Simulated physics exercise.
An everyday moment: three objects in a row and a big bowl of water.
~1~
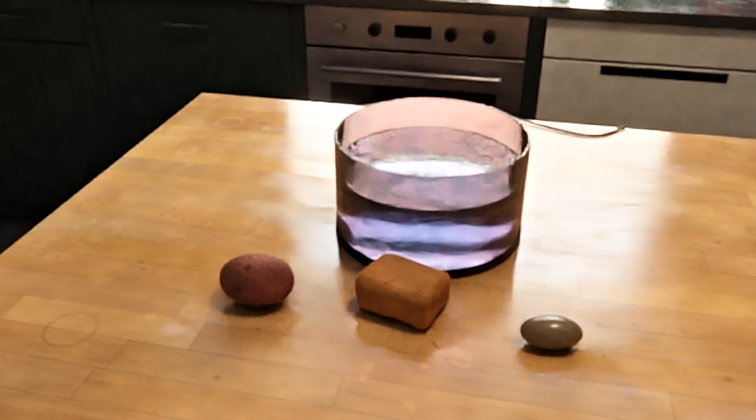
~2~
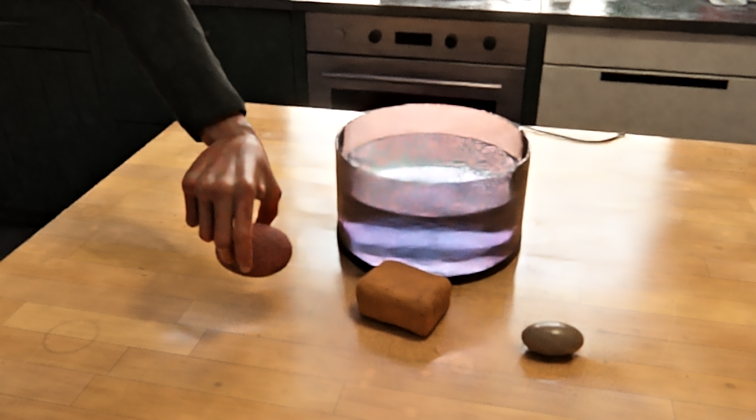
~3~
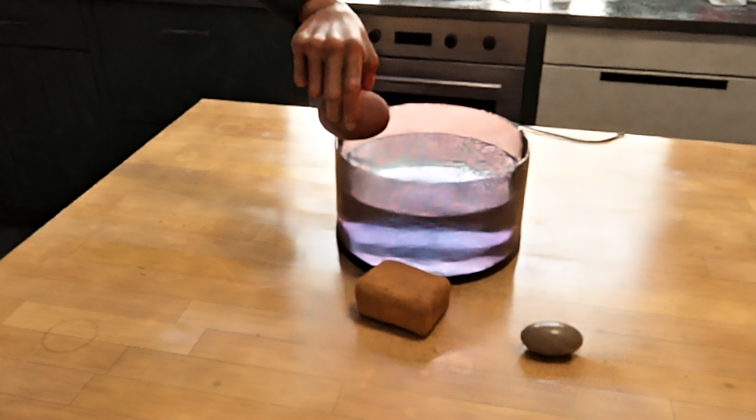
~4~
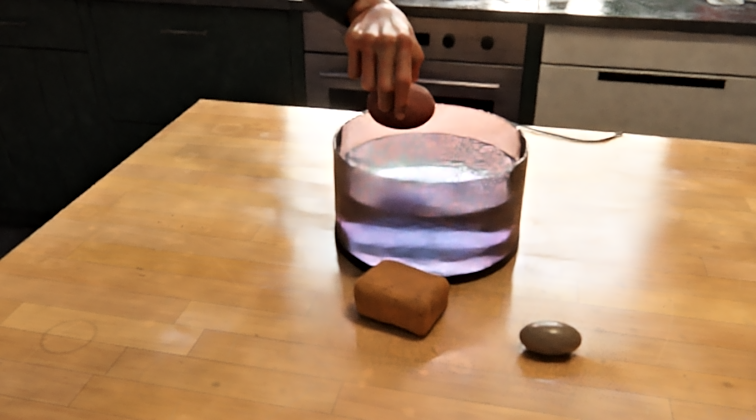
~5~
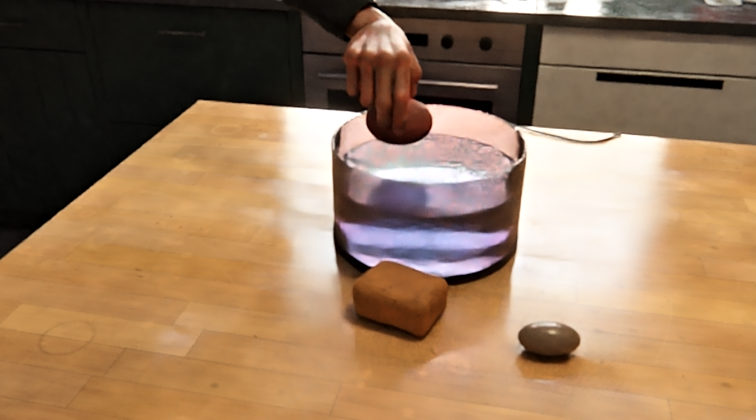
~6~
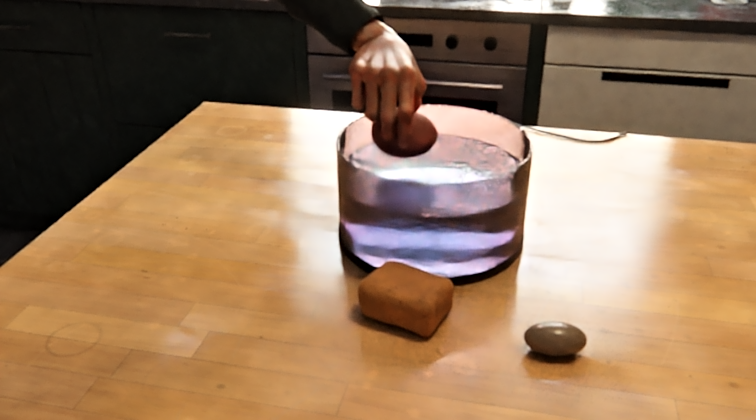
A hand reaches in from the left and picks up the reddish potato from a row with a bread roll and a stone on a wooden table. It carries the potato up and right, above a big clear bowl of water, then lowers it to just over the surface.
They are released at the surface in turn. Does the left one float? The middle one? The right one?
Left ends on the bottom; middle bobs on top; right ends on the bottom.
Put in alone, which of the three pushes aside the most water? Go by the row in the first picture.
I say the left object.
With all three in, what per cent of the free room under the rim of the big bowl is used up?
Near 16 in a hundred.
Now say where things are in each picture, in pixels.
In the first frame, the row from the left; potato (257, 280); bread roll (403, 289); stone (552, 332).
In the second frame, a hand picks up the potato; potato (254, 250); stone (553, 338).
In the third frame, it is carried over; potato (354, 115); bread roll (403, 295).
In the fourth frame, it is above the big bowl; potato (401, 106); stone (551, 338).
In the fifth frame, it comes down; potato (399, 121); bread roll (401, 296).
In the sixth frame, it is just over the surface; potato (404, 134); bread roll (406, 297); stone (555, 338).
Soon after, the potato goes to the bottom.
Later, the bread roll floats.
In the end, the stone goes to the bottom; afloat, bread roll.
